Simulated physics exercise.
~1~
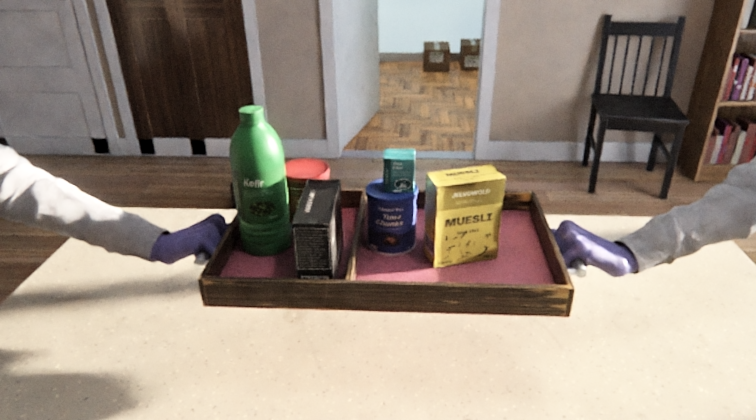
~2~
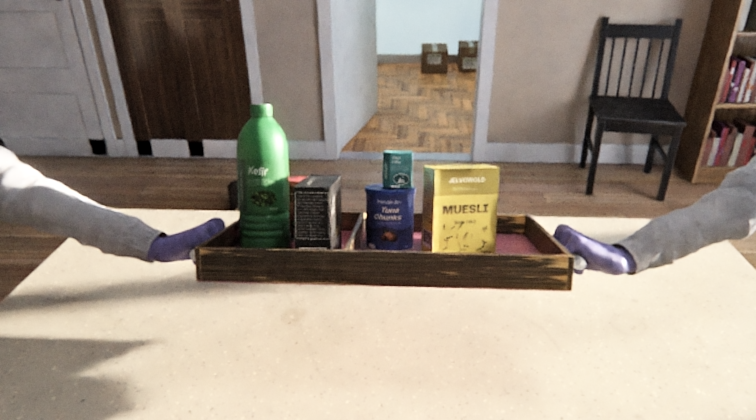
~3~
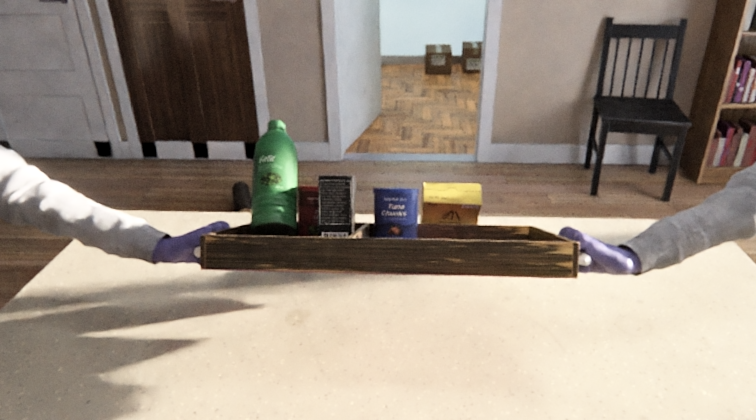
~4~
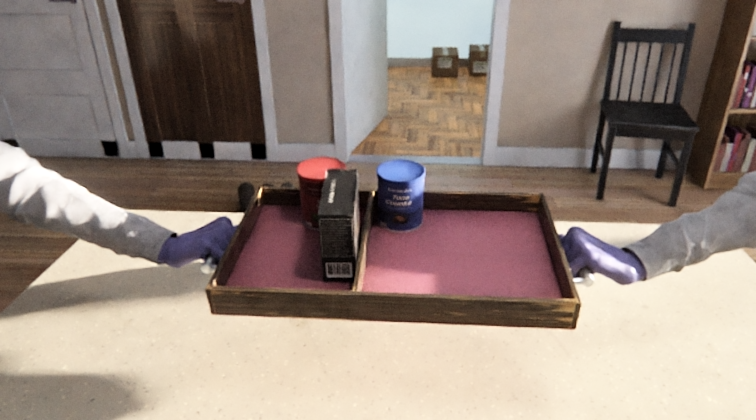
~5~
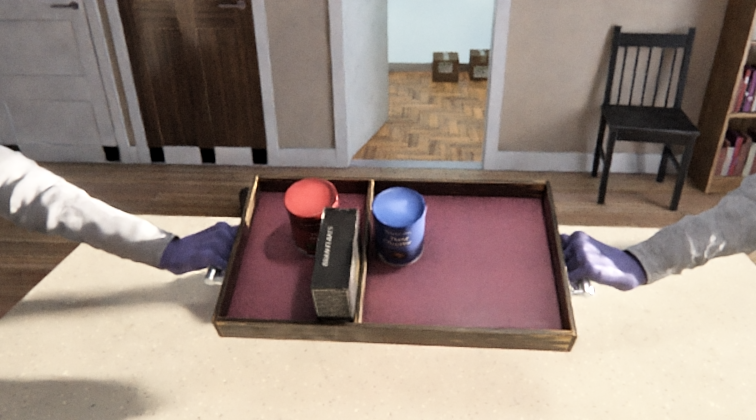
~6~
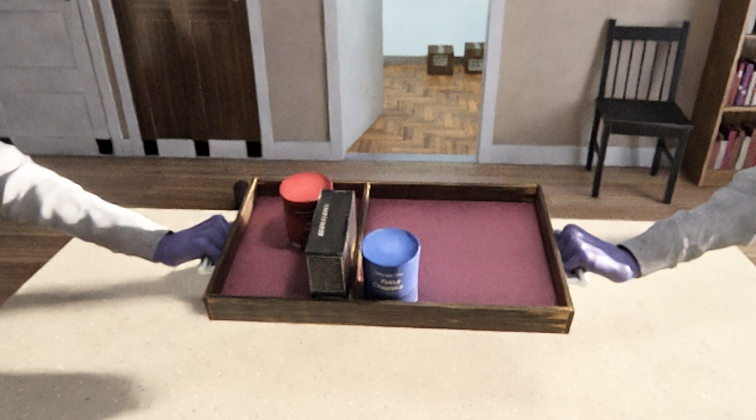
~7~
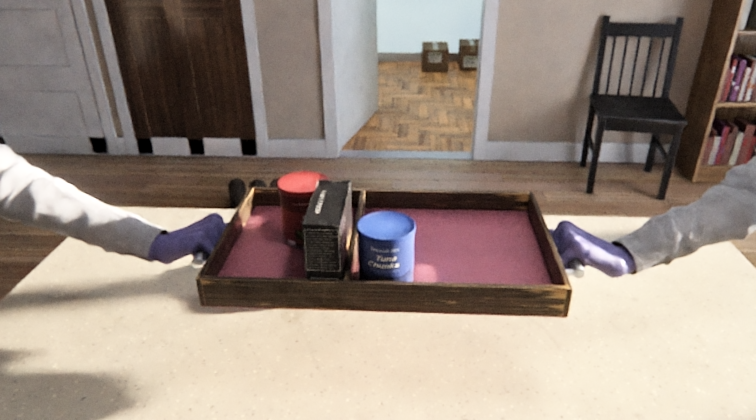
A wooden tray held by two gloved hands tips away, and the green bottle, yellow muesli box and small turquoise packet disappear from it; it then tilts back toward the viewer and levels, leaving the red tin, black box and blue tin upright, the blue one nearer the front.
